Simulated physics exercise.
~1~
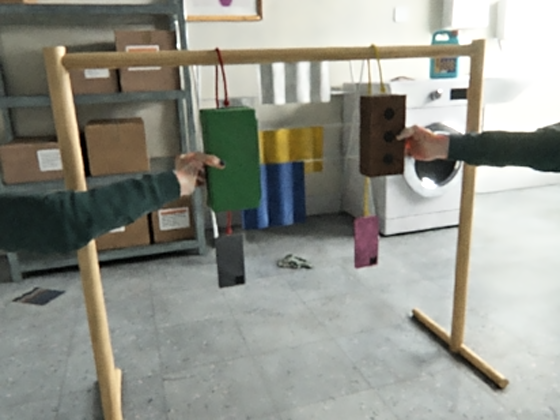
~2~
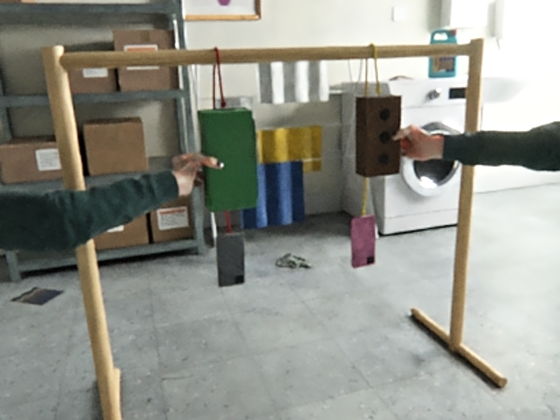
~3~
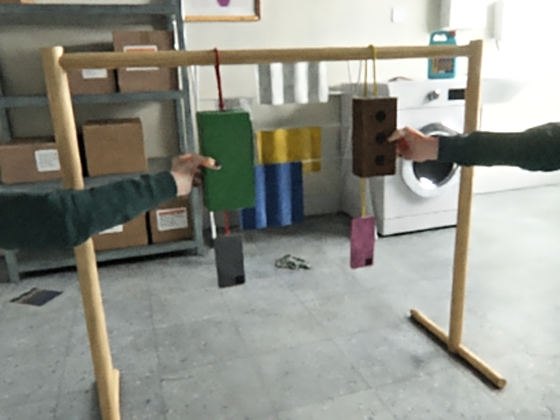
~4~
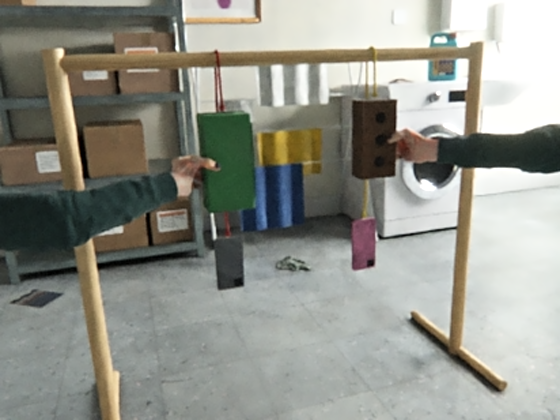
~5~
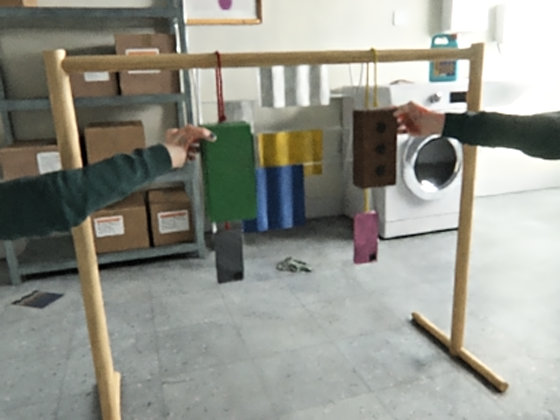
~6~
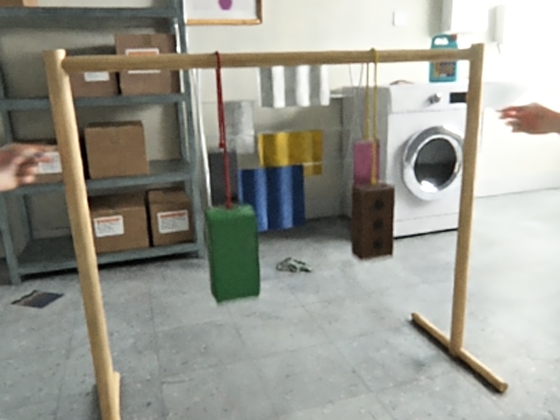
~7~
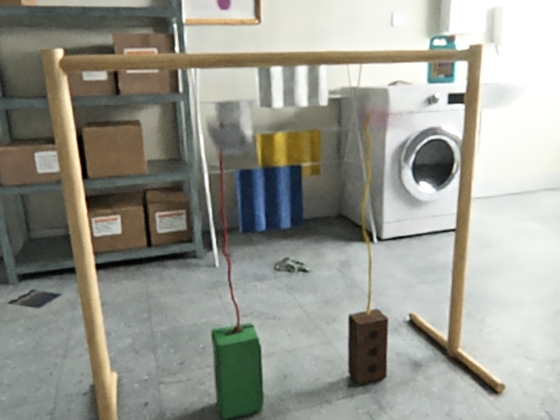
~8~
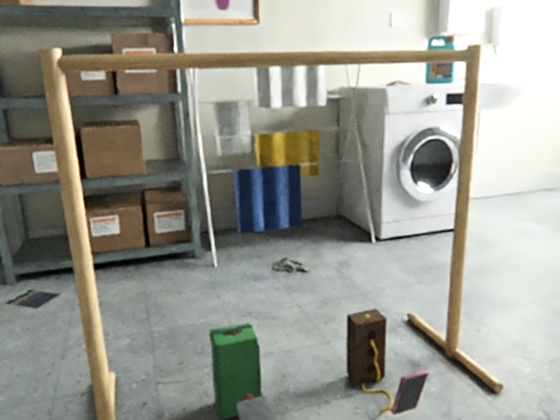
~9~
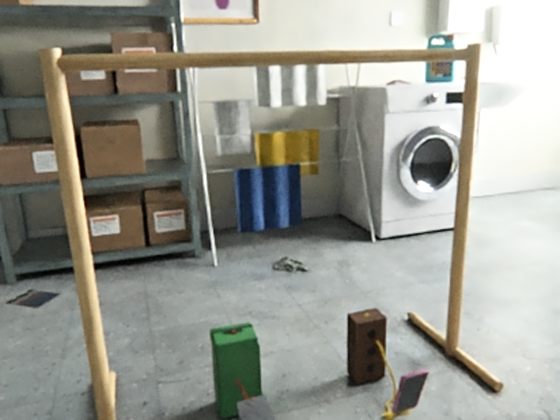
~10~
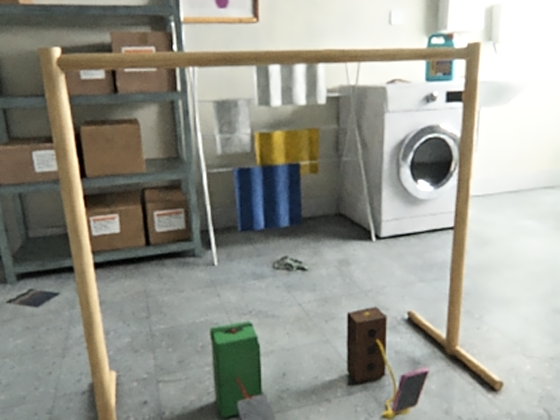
Two hands releasing a green case and a brown brick hung over a wooden rail, both dropping to the floor, cords and phones following.
